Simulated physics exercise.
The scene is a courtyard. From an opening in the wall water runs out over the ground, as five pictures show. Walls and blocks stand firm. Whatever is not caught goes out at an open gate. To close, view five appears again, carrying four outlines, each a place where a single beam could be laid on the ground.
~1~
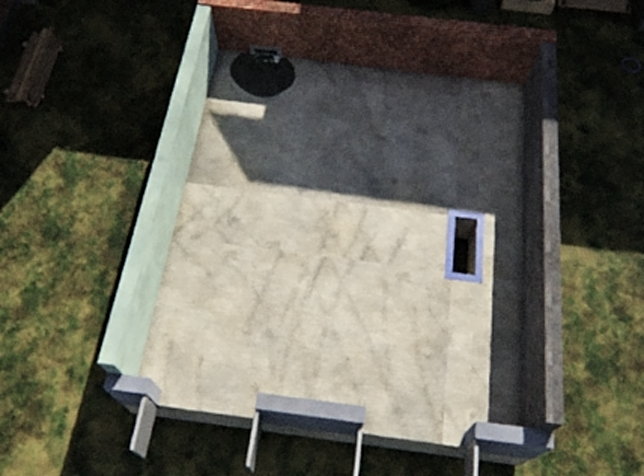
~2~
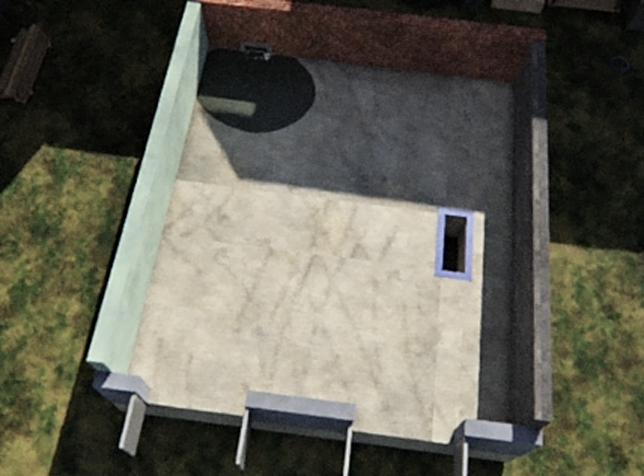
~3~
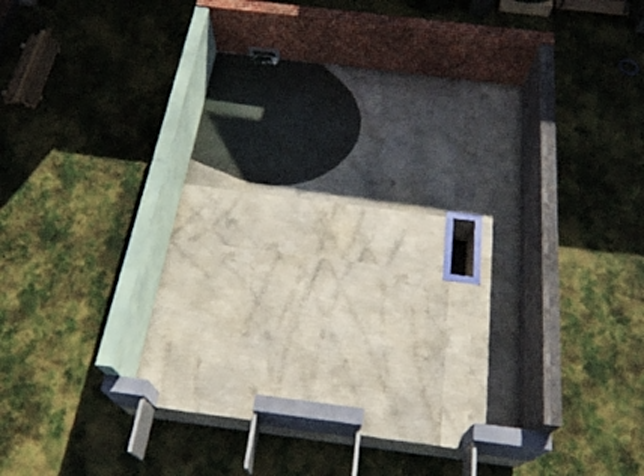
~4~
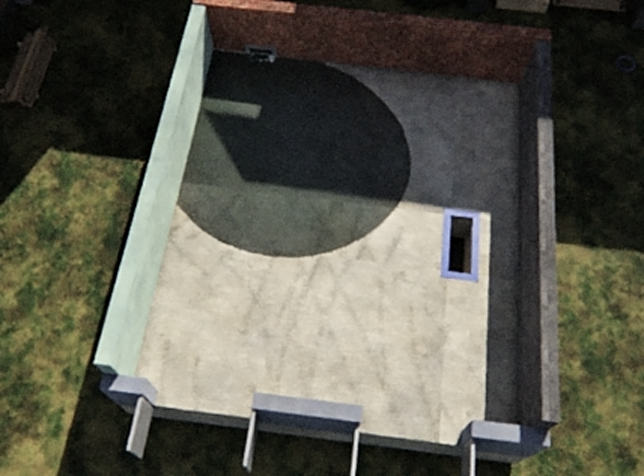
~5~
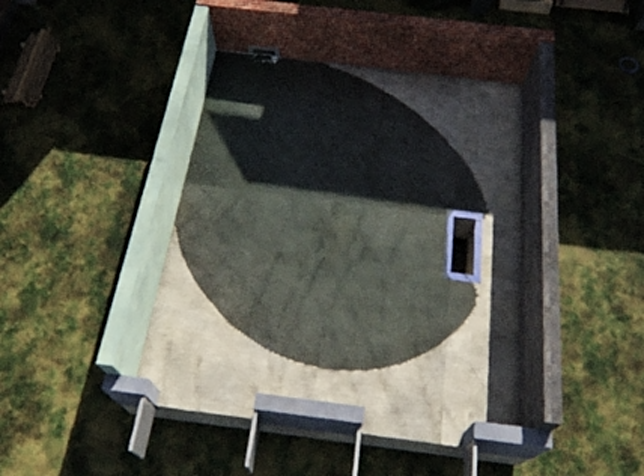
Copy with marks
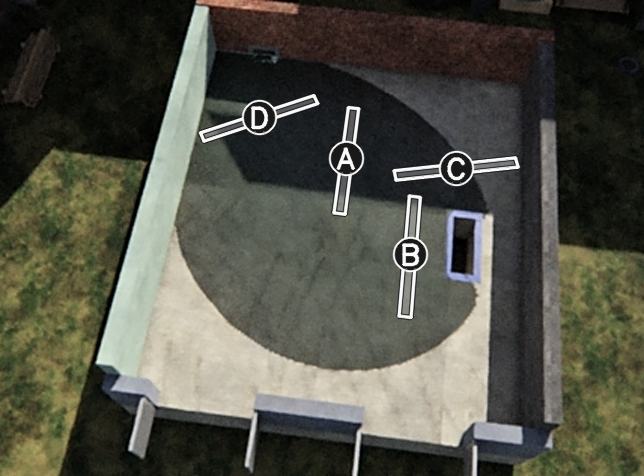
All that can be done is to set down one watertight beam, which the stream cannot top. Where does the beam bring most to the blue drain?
D is best.
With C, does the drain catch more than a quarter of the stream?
No.
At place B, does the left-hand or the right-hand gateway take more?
The right gate.
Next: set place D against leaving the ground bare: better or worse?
Place D is better.
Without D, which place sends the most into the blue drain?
Place C.
On the marked copy, A from (339, 213) to (353, 108); B from (405, 316) to (414, 196); C from (395, 175) to (516, 162); D from (202, 136) to (315, 99).
For place A, about 7 % of the stream runs into the blue drain, about 92 % out by the gates.
For place B, about 7 % of the stream runs into the blue drain, about 91 % out by the gates.
For place C, about 17 % of the stream runs into the blue drain, about 76 % out by the gates.
For place D, about 39 % of the stream runs into the blue drain, about 59 % out by the gates.
